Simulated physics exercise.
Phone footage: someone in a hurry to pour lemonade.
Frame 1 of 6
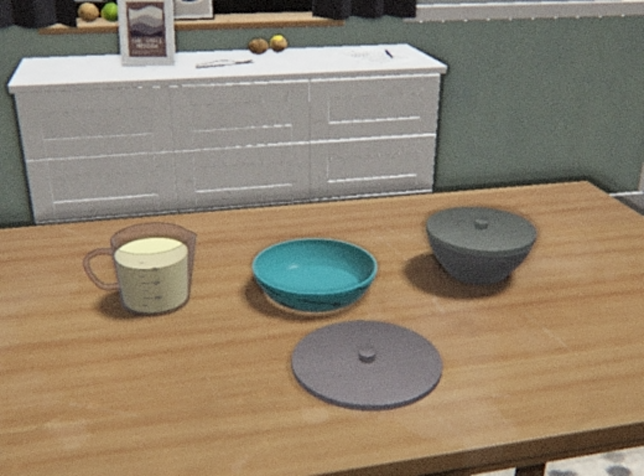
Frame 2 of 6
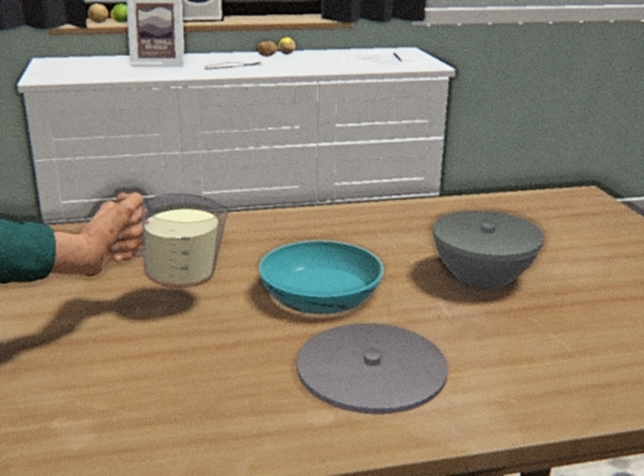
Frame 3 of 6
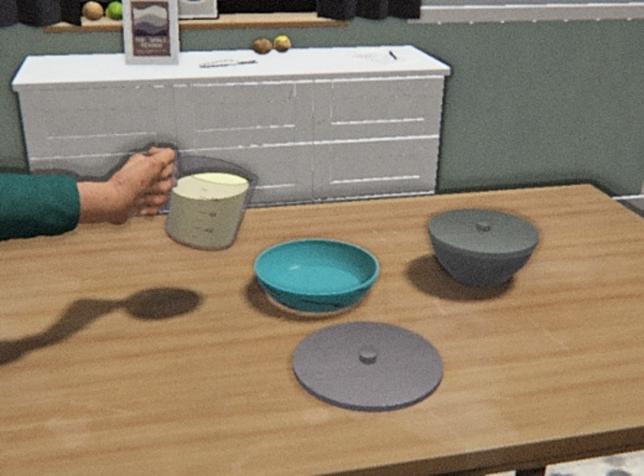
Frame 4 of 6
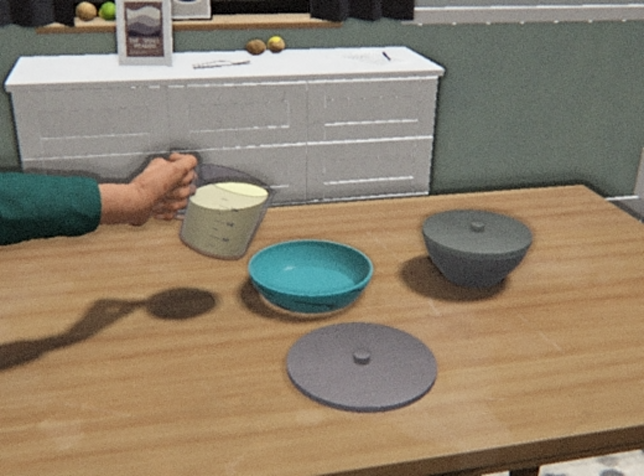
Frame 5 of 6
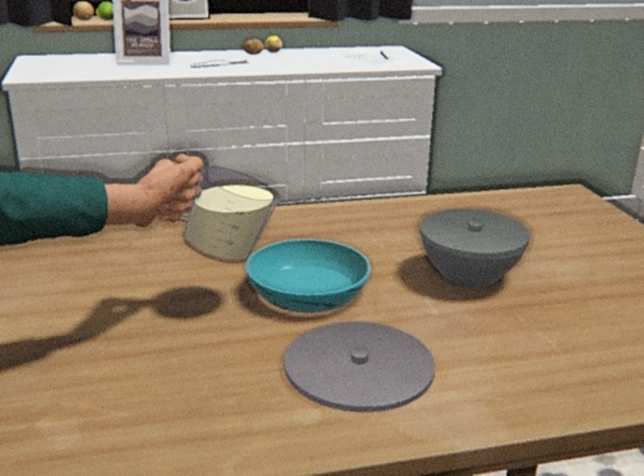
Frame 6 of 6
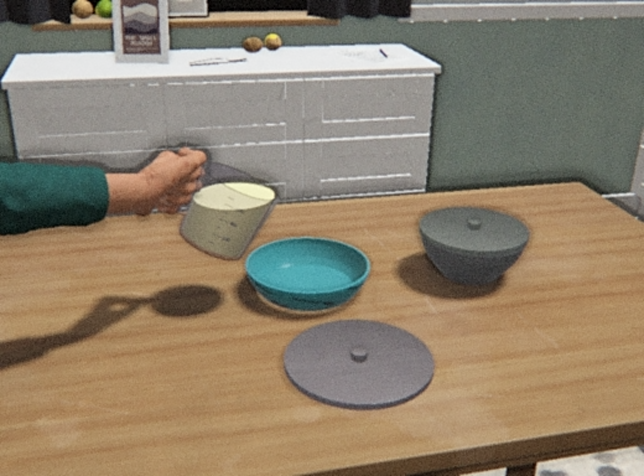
A hand in a green sleeve lifting a measuring jug of pale yellow liquid and tilting it slightly rightward beside a teal dish.
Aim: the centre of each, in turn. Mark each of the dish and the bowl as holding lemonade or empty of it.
Dish holding, bowl empty.
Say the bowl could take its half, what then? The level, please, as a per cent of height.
Going by my count, 45 in a hundred.
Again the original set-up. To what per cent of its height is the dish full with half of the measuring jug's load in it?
40 percent or so.
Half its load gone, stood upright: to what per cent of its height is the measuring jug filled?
About 40 per cent.
Shortly, the lemonade goes into the dish.
Then, it hits the lid of the bowl and runs off.
At the finish, the dish has its share inside; the bowl is empty, in a puddle.
